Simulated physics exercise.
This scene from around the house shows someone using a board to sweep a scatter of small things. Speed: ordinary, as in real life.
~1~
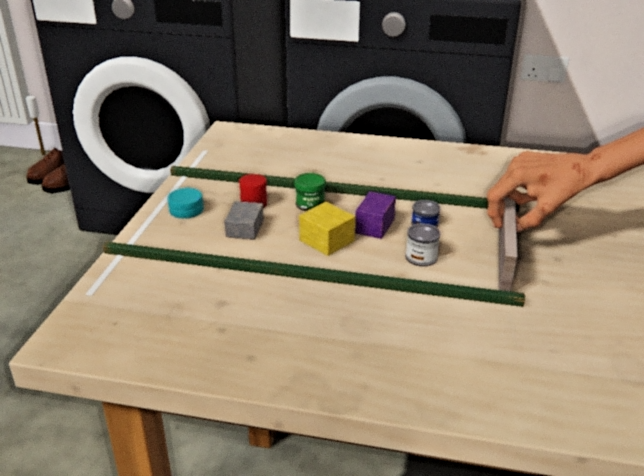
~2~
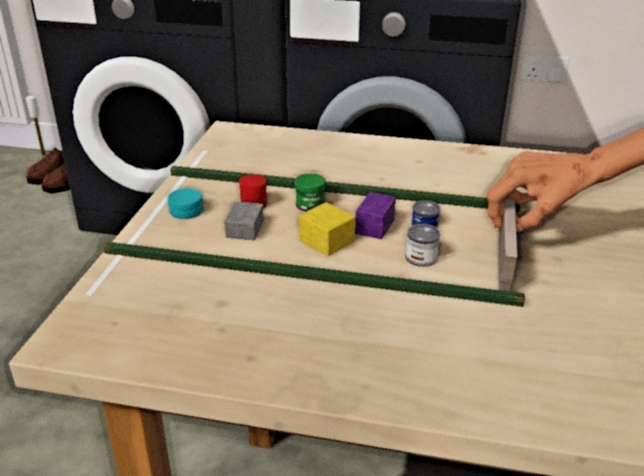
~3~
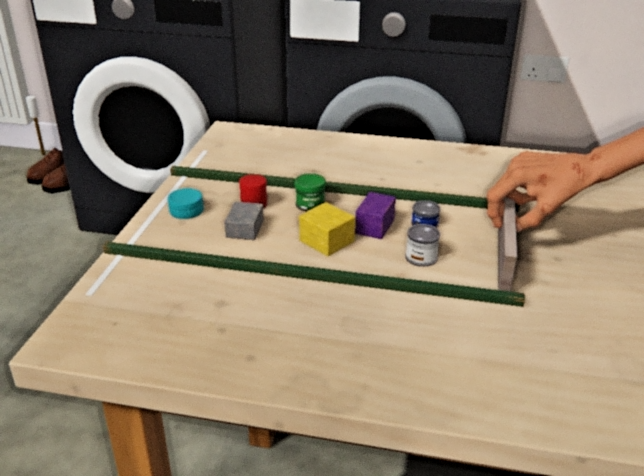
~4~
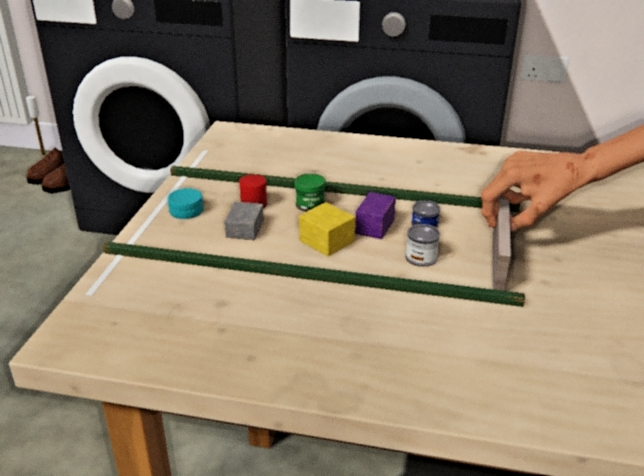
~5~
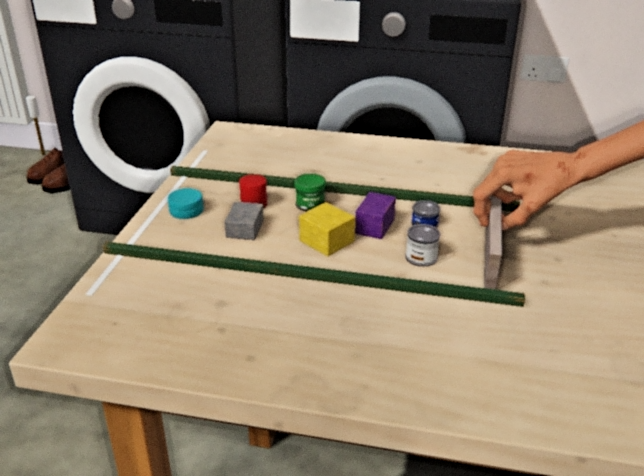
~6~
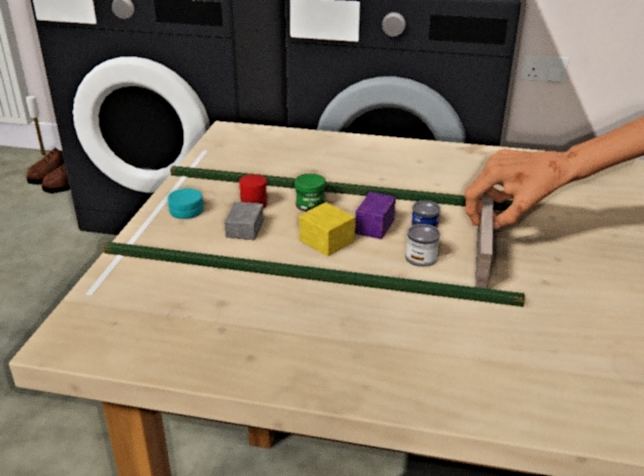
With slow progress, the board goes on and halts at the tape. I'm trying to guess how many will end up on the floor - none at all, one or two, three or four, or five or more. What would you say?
I'd say five or more.
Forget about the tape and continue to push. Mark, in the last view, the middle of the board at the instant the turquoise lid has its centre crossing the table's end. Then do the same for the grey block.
(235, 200) and then (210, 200), give or take.
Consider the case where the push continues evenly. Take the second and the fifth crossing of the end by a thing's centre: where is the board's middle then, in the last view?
I'd put the first at about (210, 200) and the next at about (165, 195).
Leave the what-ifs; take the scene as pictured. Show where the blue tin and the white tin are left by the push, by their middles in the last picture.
The blue tin at (156, 188), the white tin at (129, 214).
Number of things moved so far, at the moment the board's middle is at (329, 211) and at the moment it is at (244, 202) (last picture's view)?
At first I count 6, and then 8.
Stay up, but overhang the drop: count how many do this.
That adds up to 3.
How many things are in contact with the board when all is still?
3 touch it.
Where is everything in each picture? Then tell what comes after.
In the first frame, turquoise lid (186, 203); red lid (253, 193); grey block (244, 221); board (507, 231); tape (157, 211).
In the second frame, red lid (253, 193); white tin (423, 245).
In the third frame, grey block (244, 221); green pot (310, 192).
In the fourth frame, turquoise lid (186, 203); blue tin (426, 216).
In the fifth frame, red lid (253, 193); board (493, 229).
In the sixth frame, turquoise lid (186, 203); red lid (253, 193); grey block (244, 221); board (485, 229); tape (157, 211).
Soon after, none off yet; turquoise lid at rest near (186, 203); red lid at rest near (253, 193); grey block at rest near (244, 221).
In the end, the number that fall off is five or more; gone, purple block, yellow block, grey block, red lid and turquoise lid.
